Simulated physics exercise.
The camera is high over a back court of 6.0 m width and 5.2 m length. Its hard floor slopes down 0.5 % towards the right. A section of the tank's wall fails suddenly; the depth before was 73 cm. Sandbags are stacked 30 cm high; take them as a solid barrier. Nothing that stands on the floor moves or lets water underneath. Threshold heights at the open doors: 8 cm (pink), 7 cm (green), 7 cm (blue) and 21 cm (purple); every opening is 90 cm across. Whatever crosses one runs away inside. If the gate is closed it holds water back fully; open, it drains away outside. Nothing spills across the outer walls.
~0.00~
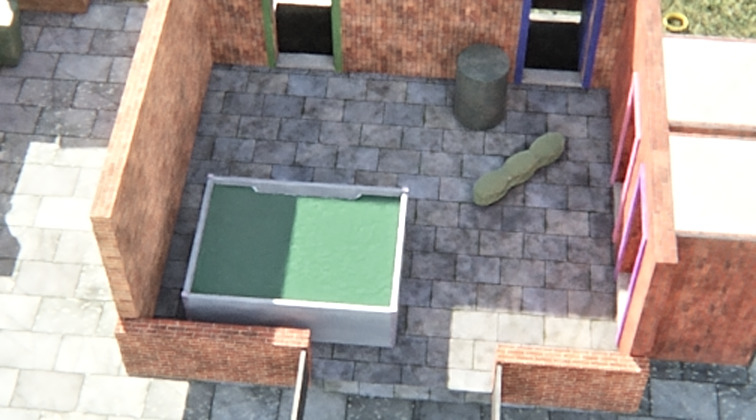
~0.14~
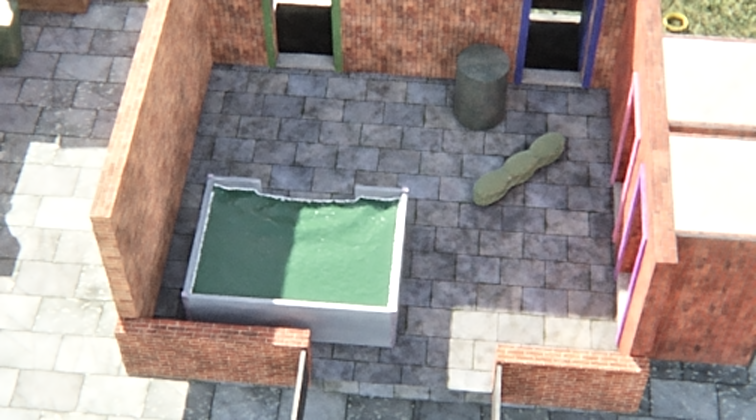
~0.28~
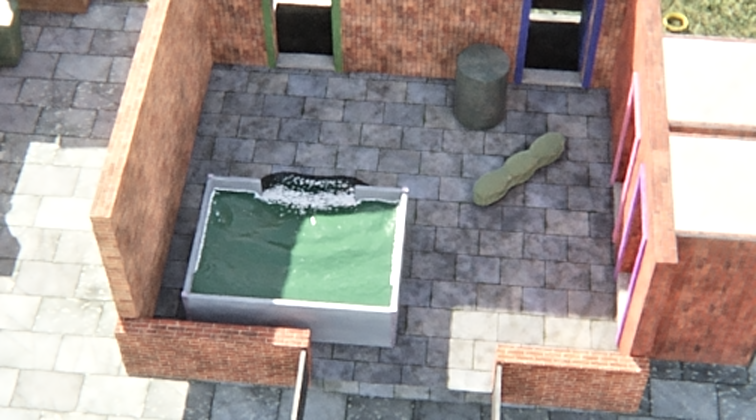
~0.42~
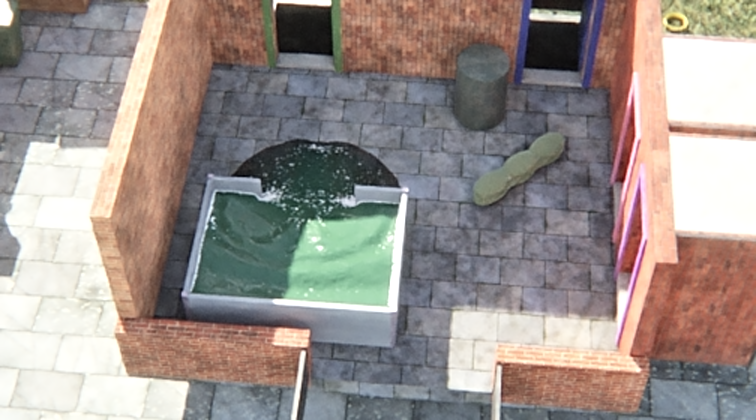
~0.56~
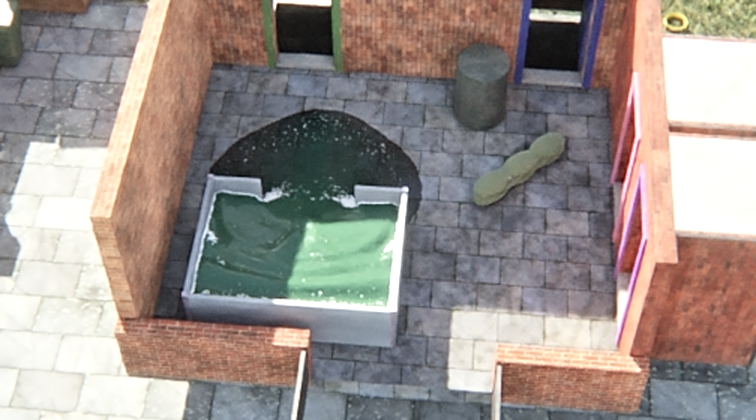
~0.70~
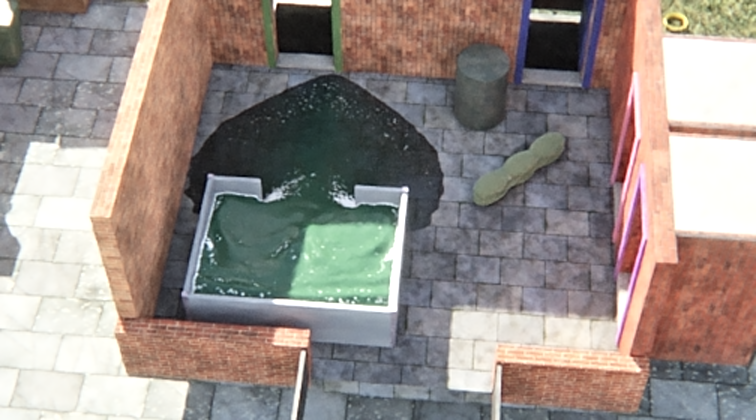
A brick-walled courtyard held a pale tank of still green water, then part of its far wall gave way and water poured through the gap, spreading in a dark, widening pool across the paving.
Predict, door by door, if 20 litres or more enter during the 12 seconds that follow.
Within that time: At the pink door it does not reach the limit; at the green door it exceeds the limit; at the blue door it goes over the limit; at the purple door it keeps below the limit.
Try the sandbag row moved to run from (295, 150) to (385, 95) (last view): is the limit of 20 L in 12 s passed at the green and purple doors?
Against that limit: Green past it, purple below.
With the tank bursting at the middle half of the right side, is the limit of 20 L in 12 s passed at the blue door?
Against that limit: Blue past it.
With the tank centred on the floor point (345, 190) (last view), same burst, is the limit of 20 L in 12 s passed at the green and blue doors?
Then: Green past it, blue past it.
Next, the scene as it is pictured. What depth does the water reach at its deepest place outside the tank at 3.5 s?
Roughly 28 cm.
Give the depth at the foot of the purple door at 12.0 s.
Roughly 8.0 cm deep.
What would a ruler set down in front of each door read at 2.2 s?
Depths in cm: Pink 0, green 31, blue 9, purple 0.
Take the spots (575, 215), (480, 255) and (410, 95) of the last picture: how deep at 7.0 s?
About 4, 4 and 14 cm.
After 1.4 s water covers 40 % of the floor and is deepest (40 cm) near (309, 215); pink door not reached, green door 19 cm at the sill, 80 L in, blue door not reached, purple door not reached.
After 2.2 s water covers 45 % of the floor and is deepest (36 cm) near (448, 91); pink door not reached, green door 31 cm at the sill, 232 L in, blue door 9 cm at the sill, 0 L in, purple door not reached.
After 3.5 s water covers 55 % of the floor and is deepest (28 cm) near (338, 102); pink door 4 cm at the sill, 0 L in, green door 23 cm at the sill, 426 L in, blue door 6 cm at the sill, 2 L in, purple door not reached.
After 7.0 s water covers 95 % of the floor and is deepest (18 cm) near (147, 348); pink door 7 cm at the sill, 0 L in, green door 15 cm at the sill, 636 L in, blue door 11 cm at the sill, 40 L in, purple door 3 cm at the sill, 0 L in.
After 12.0 s water covers 95 % of the floor and is deepest (12 cm) near (461, 83); pink door 4 cm at the sill, 0 L in, green door 8 cm at the sill, 696 L in, blue door 9 cm at the sill, 102 L in, purple door 8 cm at the sill, 0 L in.
